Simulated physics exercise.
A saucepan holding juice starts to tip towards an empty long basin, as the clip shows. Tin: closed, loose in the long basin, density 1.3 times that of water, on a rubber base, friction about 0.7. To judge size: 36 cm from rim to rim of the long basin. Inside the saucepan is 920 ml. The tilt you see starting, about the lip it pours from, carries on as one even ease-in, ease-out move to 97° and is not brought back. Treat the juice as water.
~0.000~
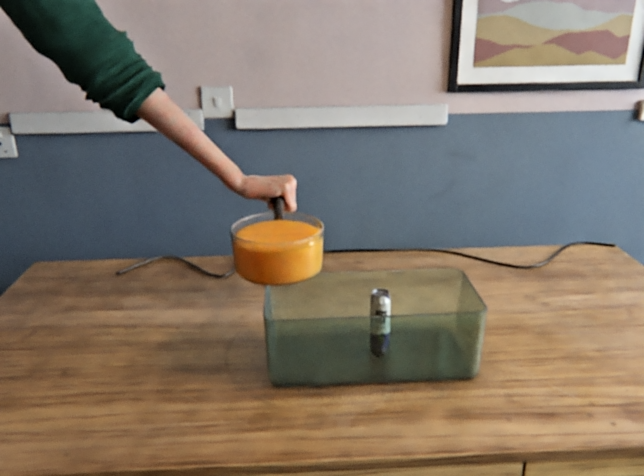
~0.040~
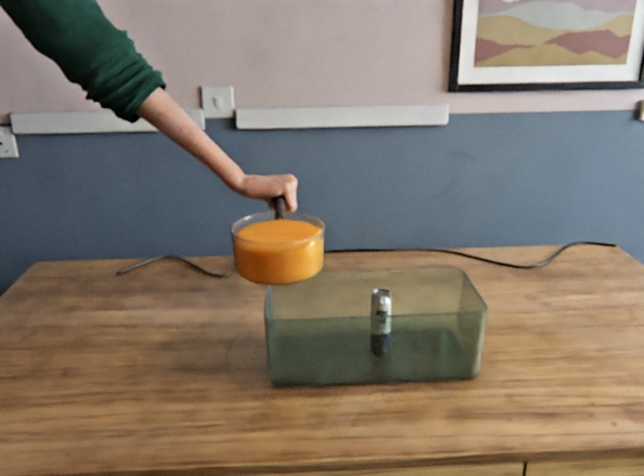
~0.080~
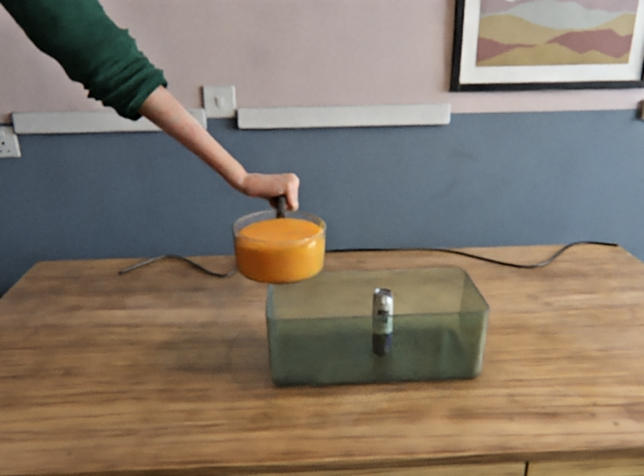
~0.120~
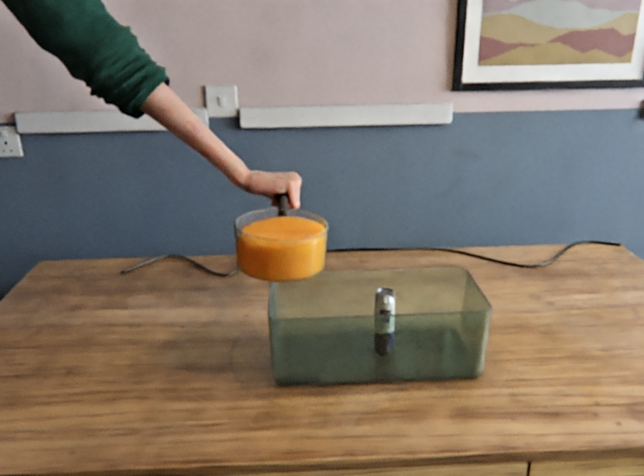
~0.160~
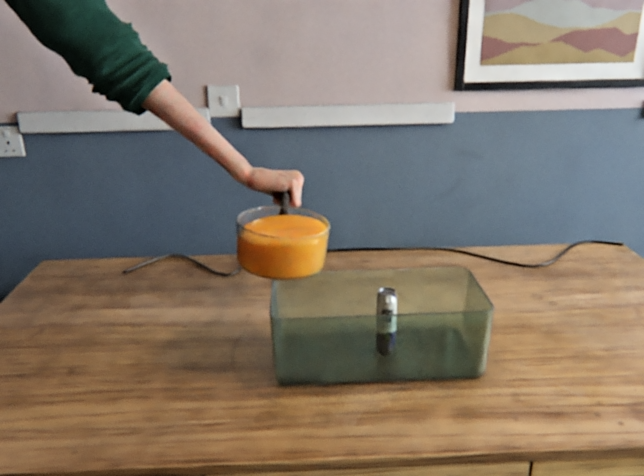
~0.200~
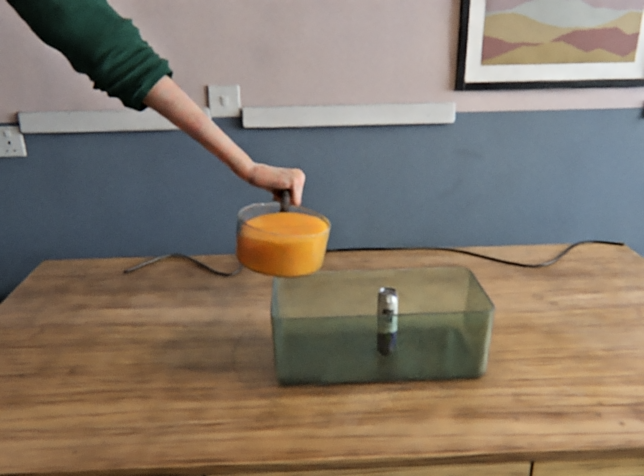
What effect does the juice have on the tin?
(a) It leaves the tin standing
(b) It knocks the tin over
It leaves the tin standing (a).
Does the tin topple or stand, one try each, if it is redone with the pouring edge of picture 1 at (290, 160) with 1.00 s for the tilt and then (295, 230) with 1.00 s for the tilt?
Trial 1 - tin stays standing; trial 2 - tin tips.
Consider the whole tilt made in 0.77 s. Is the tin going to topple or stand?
The tin stays on its base.
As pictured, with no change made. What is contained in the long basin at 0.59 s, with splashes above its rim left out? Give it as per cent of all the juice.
About 4 per cent.
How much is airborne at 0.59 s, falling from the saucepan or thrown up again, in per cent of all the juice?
Estimate: Some 30 % of the total.
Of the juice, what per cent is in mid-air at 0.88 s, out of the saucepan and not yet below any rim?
Airborne share: Near 22 %.
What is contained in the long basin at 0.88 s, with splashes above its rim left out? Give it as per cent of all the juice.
Reading: Approx. 64 %.
After 0.59 s the tilt is 62° and 66 per cent is still to pour; the tin stands where it began.
After 0.88 s the tilt is 93° and 14 per cent is still to pour; the tin stands where it began.
After 1.17 s the tilt is 97° and 2 per cent is still to pour; the tin stands where it began.
After 1.50 s the tilt is 97° and 0 per cent is still to pour; the tin stands where it began.
In the end the tin stands where it began.
